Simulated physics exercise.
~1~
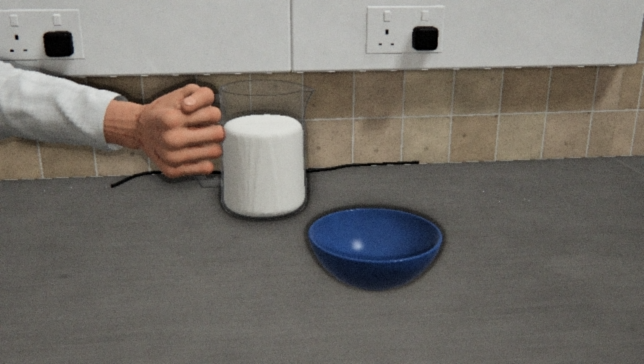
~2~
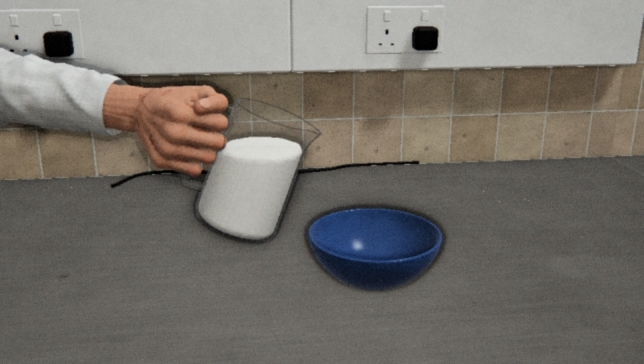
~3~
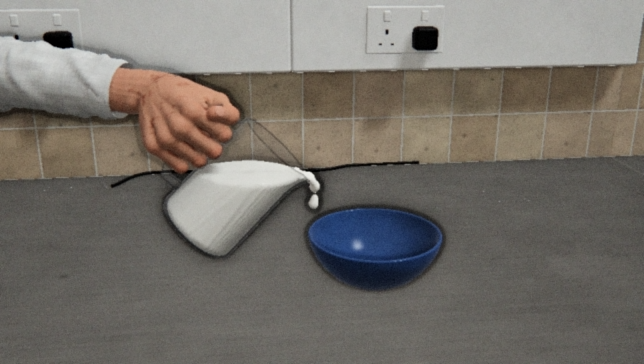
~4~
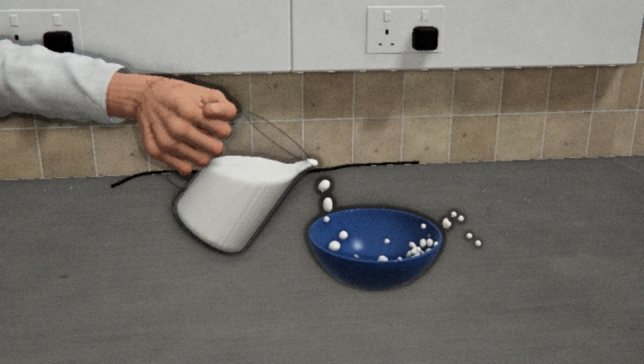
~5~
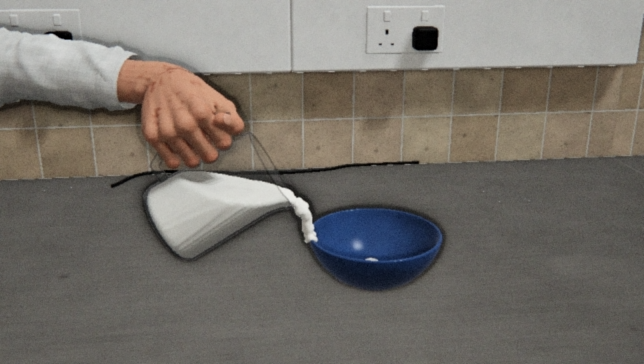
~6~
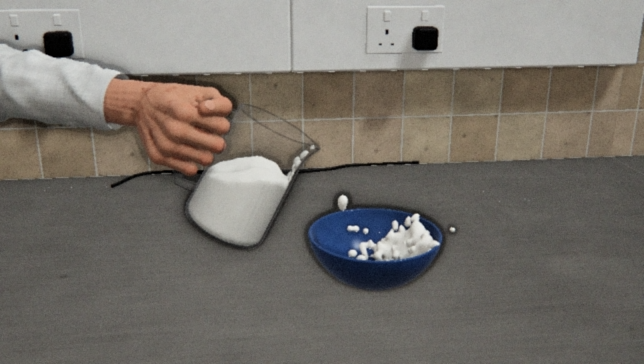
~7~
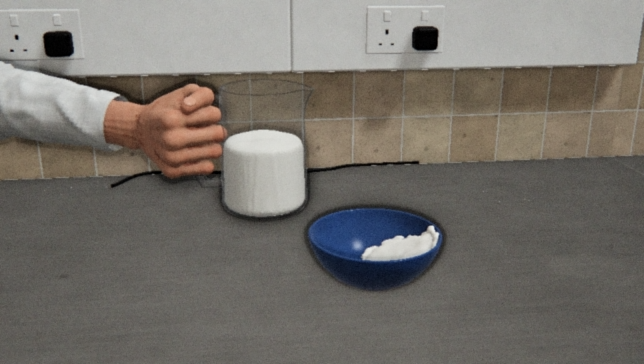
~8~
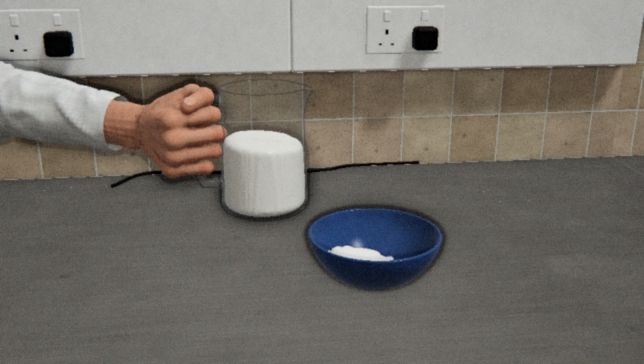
At first, a hand in a pale sleeve holds a clear pitcher of milk upright on the left, with an empty blue bowl beside it on a grey worktop. The hand turns at the wrist and tips the pitcher towards the bowl until milk runs from the lip. It eases back a little as drops scatter in and beyond the bowl, then tilts further, sending a thicker stream over the near rim. The hand turns back, and the pitcher comes level, still mostly full. The milk in the bowl sloshes to the right, then settles into a small white pool.
